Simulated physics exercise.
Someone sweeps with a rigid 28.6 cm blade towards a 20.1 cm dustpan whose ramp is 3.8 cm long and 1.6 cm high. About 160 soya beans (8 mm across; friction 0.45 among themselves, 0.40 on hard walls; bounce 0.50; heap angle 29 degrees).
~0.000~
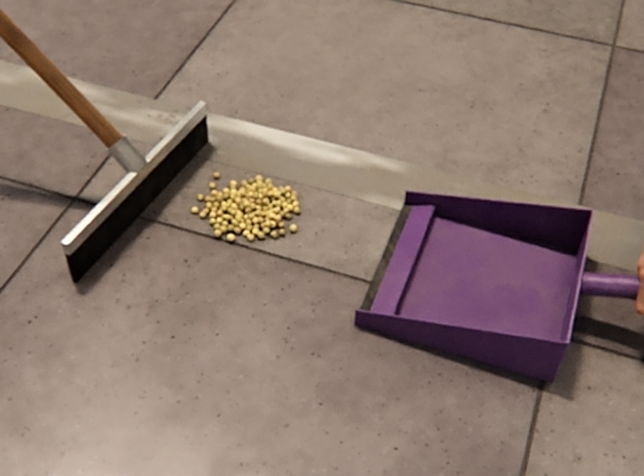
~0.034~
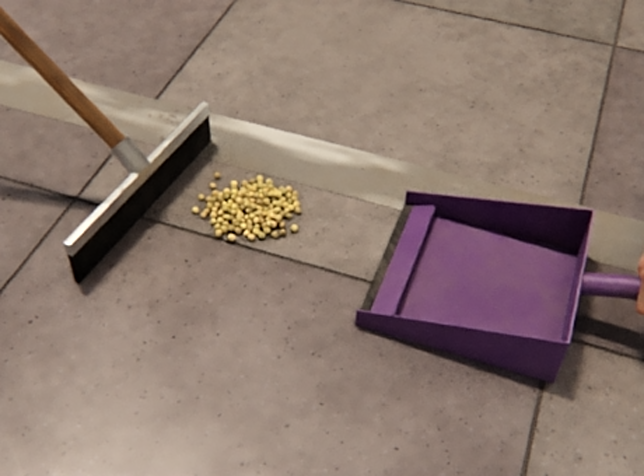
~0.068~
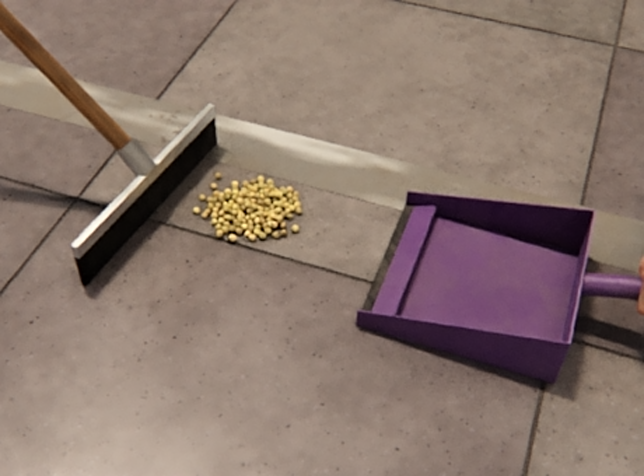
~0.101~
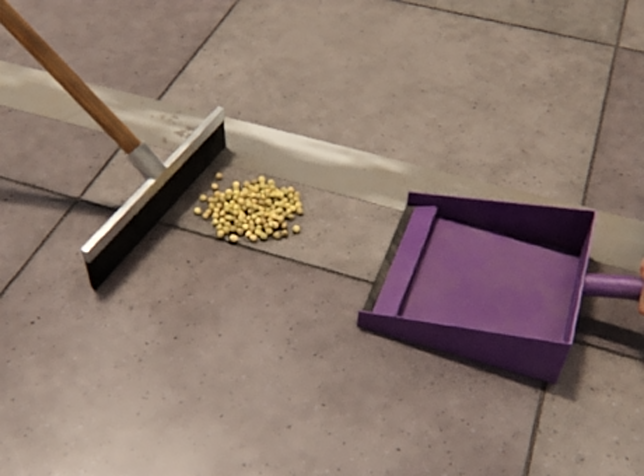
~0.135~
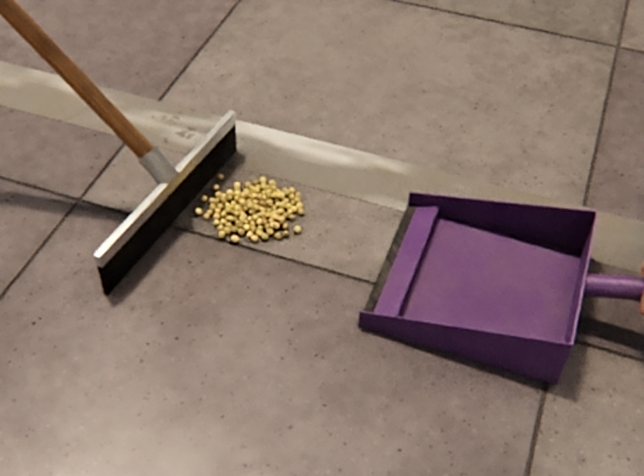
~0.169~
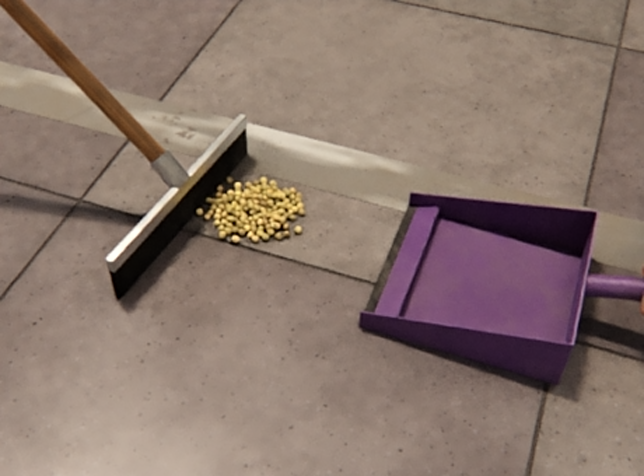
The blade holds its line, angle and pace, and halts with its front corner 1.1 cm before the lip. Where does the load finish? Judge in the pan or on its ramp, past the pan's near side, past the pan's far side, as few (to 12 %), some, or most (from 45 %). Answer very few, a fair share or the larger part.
In the pan or on its ramp: A fair share; past the pan's near side: Very few; past the pan's far side: Very few.
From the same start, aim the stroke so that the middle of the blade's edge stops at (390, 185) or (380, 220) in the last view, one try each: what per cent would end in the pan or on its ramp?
Some 5 and 10 per cent.
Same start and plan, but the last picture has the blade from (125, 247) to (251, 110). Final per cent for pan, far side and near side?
Pan 0, far 25, near 0.
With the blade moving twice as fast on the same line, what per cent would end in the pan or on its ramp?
In that case some 40 per cent.
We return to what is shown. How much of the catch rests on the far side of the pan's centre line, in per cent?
About 70 per cent.
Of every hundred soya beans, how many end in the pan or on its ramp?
About 30 per cent.
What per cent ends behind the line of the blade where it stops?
About 0 per cent.
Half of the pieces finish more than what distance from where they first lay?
About 18 cm.
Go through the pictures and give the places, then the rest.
In the first frame, blade from (68, 249) to (203, 111), moved 0.0 cm, 0 of the pieces shifted so far; middle of the pieces at (250, 206); pan at (488, 291).
In the second frame, blade from (71, 249) to (205, 111), moved 0.3 cm, 0 of the pieces shifted so far; middle of the pieces at (251, 206).
In the third frame, blade from (77, 252) to (211, 113), moved 1.0 cm, 0 of the pieces shifted so far; middle of the pieces at (252, 206).
In the fourth frame, blade from (88, 256) to (220, 116), moved 2.2 cm, 0 of the pieces shifted so far; middle of the pieces at (253, 207).
In the fifth frame, blade from (100, 261) to (232, 120), moved 3.7 cm, 0 of the pieces shifted so far; middle of the pieces at (254, 207).
In the sixth frame, blade from (113, 266) to (243, 124), moved 5.2 cm, 3 of the pieces shifted so far; middle of the pieces at (255, 208); pan at (493, 292). The blade's pace is about 0.44 m/s, heading 5 degrees towards the viewer's side.
After 0.42 s, middle of the blade 14 cm from the lip; 0 % over the lip, far side 0 %, near side 0 %.
Then, at 0.59 s, middle of the blade 7 cm from the lip; 0 % over the lip, far side 5 %, near side 5 %.
Then, at 0.87 s, middle of the blade 3 cm from the lip; 35 % over the lip, far side 5 %, near side 5 %.
In the end, at 1.4 s, pan 30 %, near side 5 %, far side 5 %, in front of the lip or behind the blade 55 %.
